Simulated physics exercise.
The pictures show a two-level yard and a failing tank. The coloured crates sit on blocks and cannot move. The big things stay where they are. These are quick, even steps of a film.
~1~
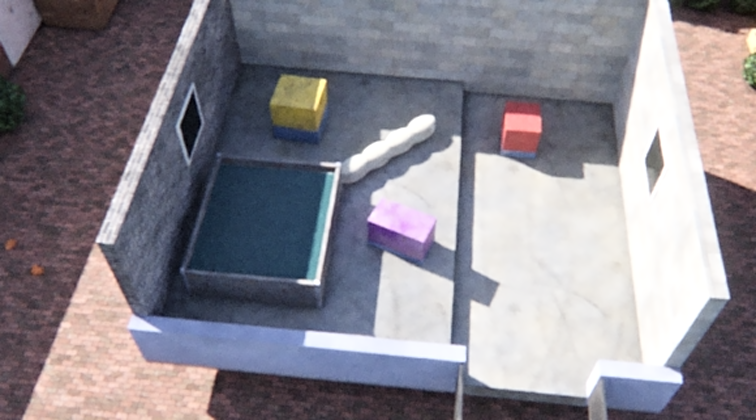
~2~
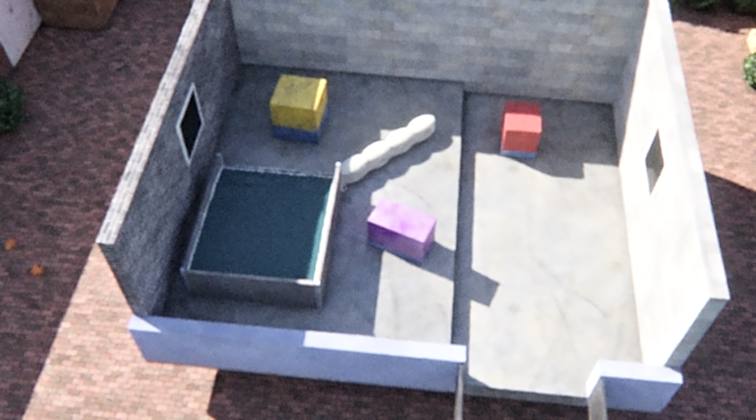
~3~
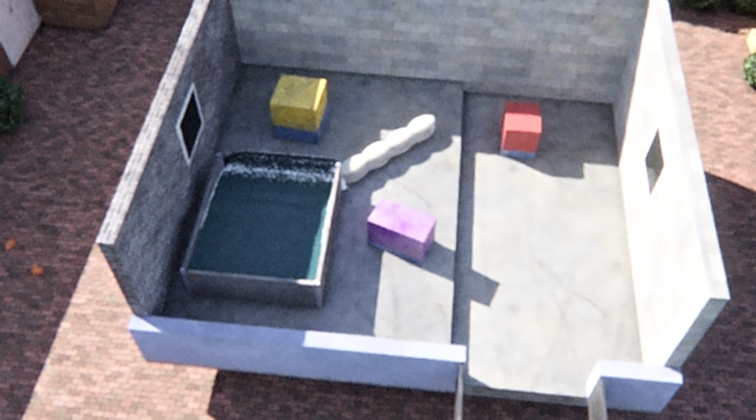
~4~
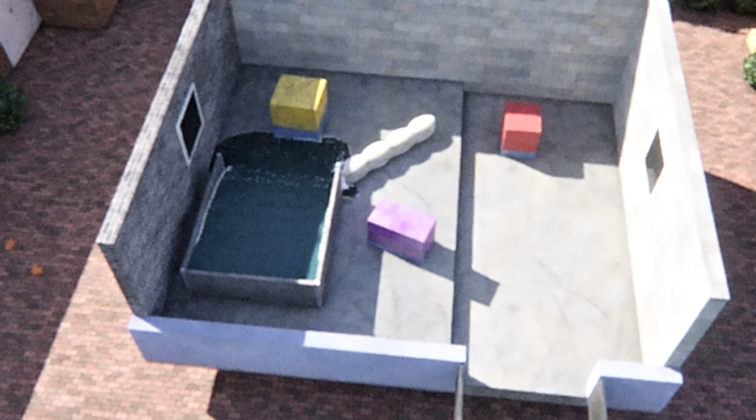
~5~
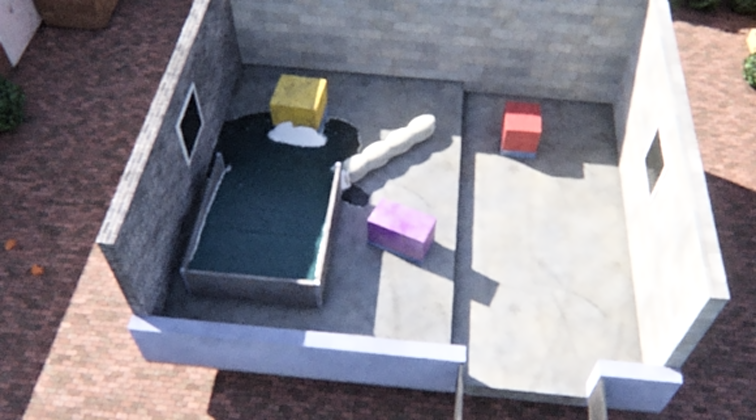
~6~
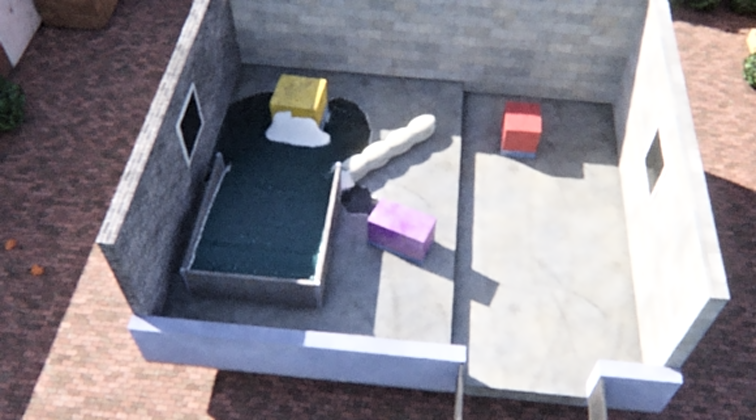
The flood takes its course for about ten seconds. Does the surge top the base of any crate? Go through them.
The red crate is soaked; the yellow crate is soaked; the purple crate keeps dry.
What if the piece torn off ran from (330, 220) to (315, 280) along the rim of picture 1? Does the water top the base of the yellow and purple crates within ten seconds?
My reading: The yellow one stays dry, the purple one is topped.
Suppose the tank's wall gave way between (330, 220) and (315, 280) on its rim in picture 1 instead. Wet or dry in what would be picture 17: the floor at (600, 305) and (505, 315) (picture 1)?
One after the other: Flooded, flooded.
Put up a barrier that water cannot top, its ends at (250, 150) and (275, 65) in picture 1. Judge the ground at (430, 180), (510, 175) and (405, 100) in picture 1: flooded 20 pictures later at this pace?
In that order: Dry, free of water, awash.
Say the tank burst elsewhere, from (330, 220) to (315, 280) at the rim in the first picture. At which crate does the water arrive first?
First comes the purple-painted one.
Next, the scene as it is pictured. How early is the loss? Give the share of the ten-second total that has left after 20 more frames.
Close to 0 %.
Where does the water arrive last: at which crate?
The crate marked red.
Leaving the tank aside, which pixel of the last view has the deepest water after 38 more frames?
Around (611, 136).
A moment on, water covers 20 % of the floor; the red crate not reached, the yellow crate water round its plinth, the purple crate water round its plinth.
Next, water covers 30 % of the floor; the red crate not reached, the yellow crate water round its plinth, the purple crate water round its plinth.
Then, water covers 40 % of the floor; the red crate water round its plinth, the yellow crate water round its plinth, the purple crate water round its plinth.
Later, water covers 75 % of the floor; the red crate water round its plinth, the yellow crate water round its plinth, the purple crate water round its plinth.
In the end, water covers 85 % of the floor; the red crate was topped, the yellow crate was topped, the purple crate stayed above the water.
